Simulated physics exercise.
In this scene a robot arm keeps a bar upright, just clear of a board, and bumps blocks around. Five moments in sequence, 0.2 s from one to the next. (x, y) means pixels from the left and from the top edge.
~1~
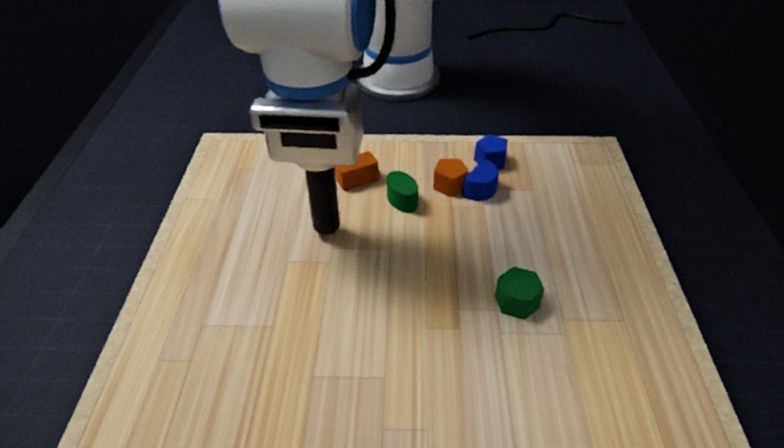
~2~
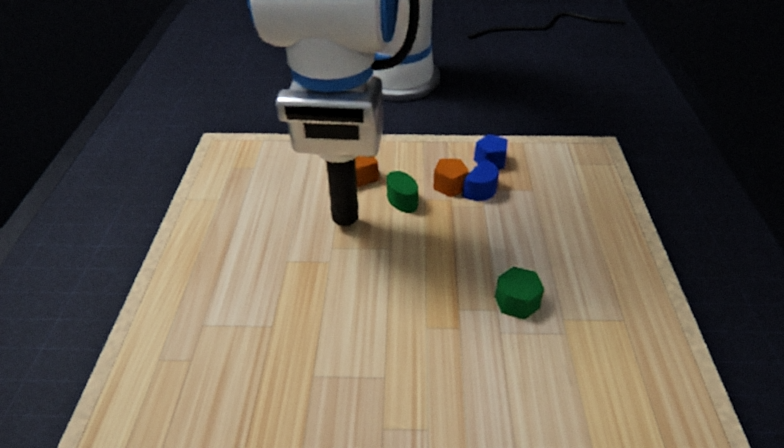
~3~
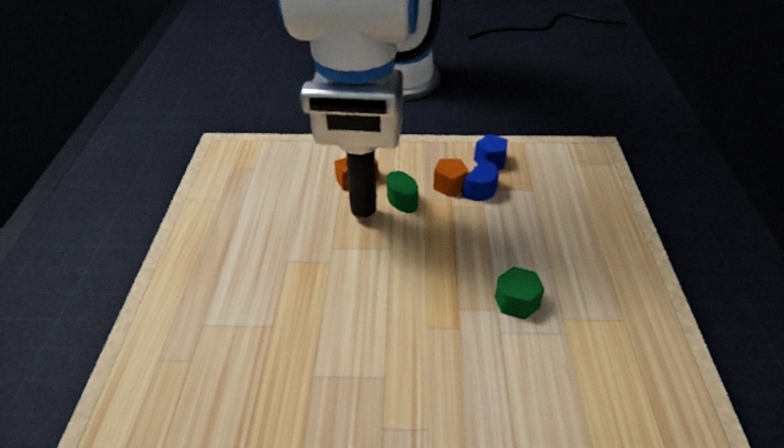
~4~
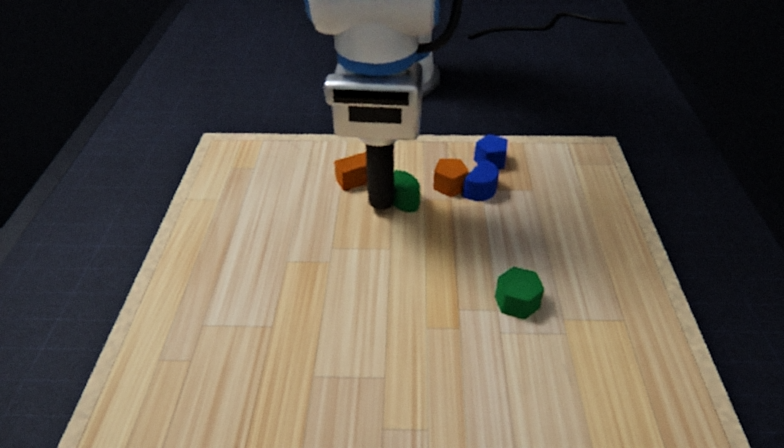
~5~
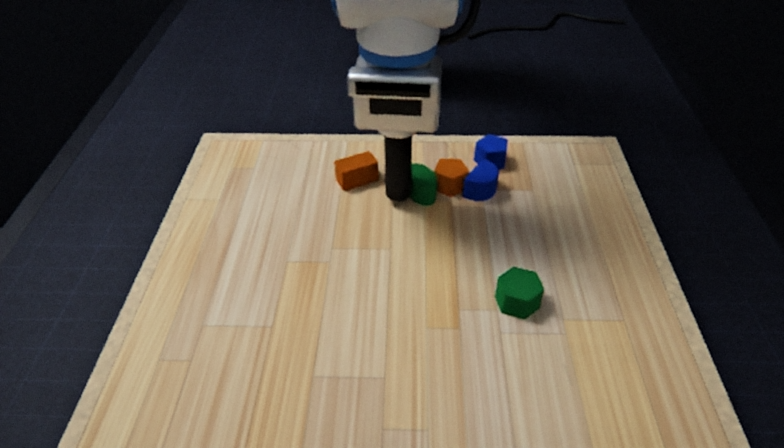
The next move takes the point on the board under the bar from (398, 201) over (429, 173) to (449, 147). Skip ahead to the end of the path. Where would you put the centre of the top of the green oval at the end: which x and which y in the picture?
I'd say the green oval ends with its top centre at (470, 141).
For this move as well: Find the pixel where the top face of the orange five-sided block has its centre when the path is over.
Somewhere near (487, 157).
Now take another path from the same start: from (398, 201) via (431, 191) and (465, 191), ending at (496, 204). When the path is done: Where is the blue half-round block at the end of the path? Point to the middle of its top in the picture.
It should be at (518, 178) by then.
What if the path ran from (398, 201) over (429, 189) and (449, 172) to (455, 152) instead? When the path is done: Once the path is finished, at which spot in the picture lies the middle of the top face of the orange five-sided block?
It should be at (506, 150) by then.
On the path given first. One third of the way, bar (420, 175); green oval (442, 156); orange five-sided block (473, 158), turned 60° clockwise; blue half-round block (489, 173).
Two thirds of the way, bar (437, 157); green oval (464, 145), turned 50° clockwise; orange five-sided block (486, 157), turned 80° clockwise; blue half-round block (494, 174), turned 25° clockwise; blue five-sided block (501, 141), turned 30° anticlockwise.
At the end, bar (450, 140); orange rectangle unmoved; green oval (470, 141), turned 75° clockwise; orange five-sided block (487, 157), turned 85° clockwise; blue half-round block (495, 174), turned 25° clockwise; blue five-sided block (501, 141), turned 35° anticlockwise.
